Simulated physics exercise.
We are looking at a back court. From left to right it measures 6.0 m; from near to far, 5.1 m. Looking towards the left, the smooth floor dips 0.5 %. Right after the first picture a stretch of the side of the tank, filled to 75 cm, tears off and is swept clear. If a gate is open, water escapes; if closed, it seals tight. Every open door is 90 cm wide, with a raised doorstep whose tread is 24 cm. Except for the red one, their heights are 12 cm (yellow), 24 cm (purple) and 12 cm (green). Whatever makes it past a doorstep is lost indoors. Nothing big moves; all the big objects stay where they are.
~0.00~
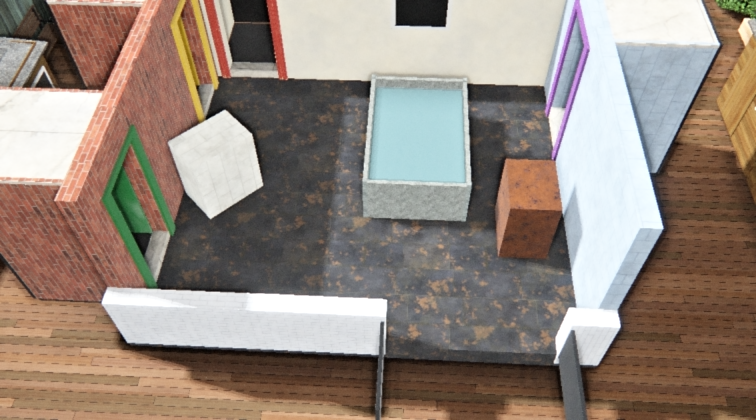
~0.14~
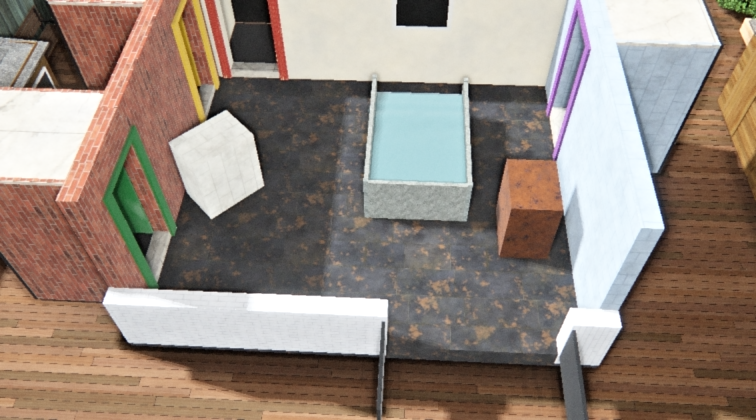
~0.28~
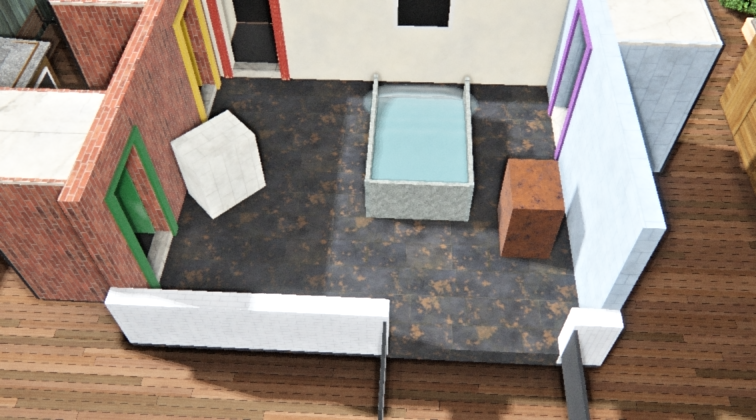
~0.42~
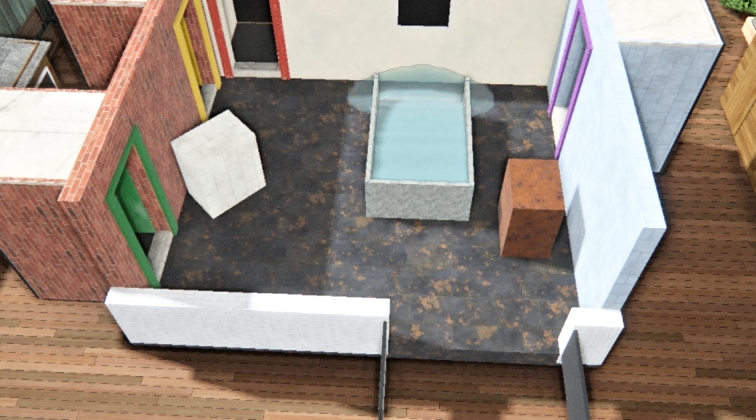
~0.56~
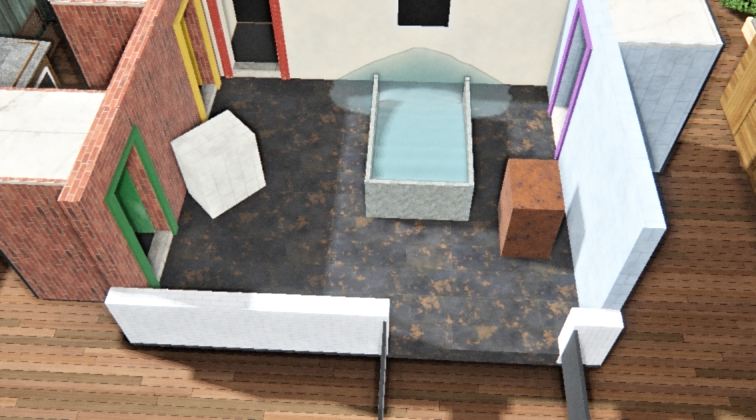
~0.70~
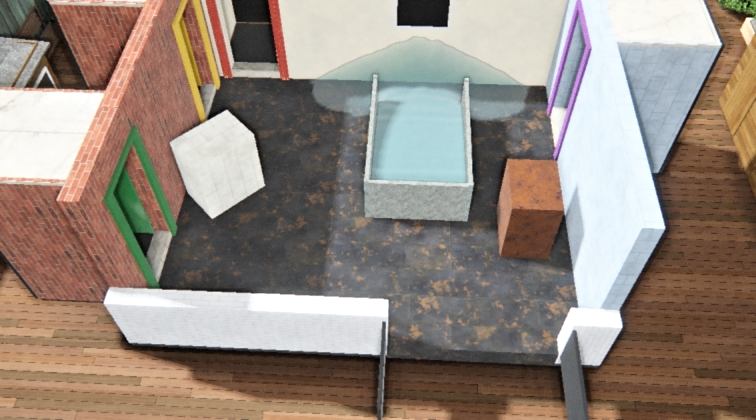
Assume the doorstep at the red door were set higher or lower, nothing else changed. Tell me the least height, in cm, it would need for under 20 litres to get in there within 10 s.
You would need roughly 11.5 cm.
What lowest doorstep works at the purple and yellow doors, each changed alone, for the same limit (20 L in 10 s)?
About 20 cm at purple and about 24 cm at yellow.
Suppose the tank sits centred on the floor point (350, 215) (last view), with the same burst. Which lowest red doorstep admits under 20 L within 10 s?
Then roughly 20 cm.
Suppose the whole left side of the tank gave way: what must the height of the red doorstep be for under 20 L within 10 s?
That way, roughly 25 cm.
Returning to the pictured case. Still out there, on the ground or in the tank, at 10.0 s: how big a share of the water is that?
Around 74 in a hundred parts remain.
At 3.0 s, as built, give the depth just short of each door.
Door by door in centimetres - yellow 26, purple 21, red 8, green 3.
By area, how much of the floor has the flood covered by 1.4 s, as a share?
I'd say near 25 percent is wet.
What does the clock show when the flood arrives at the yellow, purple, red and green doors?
Arrives: Yellow 1.4 s / purple 1.2 s / red 1.0 s / green 2.8 s.
After 1.4 s water covers 25 % of the floor, deepest (52 cm) near (415, 90); 5 cm at the red door, 0 litres in over its 15 cm doorstep.
After 3.0 s water covers 50 % of the floor, deepest (38 cm) near (200, 182); 8 cm at the red door, 1 litre in over its 15 cm doorstep.
After 10.0 s water covers 95 % of the floor, deepest (12 cm) near (190, 181); 11 cm at the red door, 6 litres in over its 15 cm doorstep.
At the red door as built, the water arrived by 1.1 s and peaked near 17 cm at 5.2 s.
With a doorstep of 10.5 cm, 27 litres would have come in within the 10 s; with 12.5 cm, 15 litres. So under 20 litres takes about 11.5 cm.
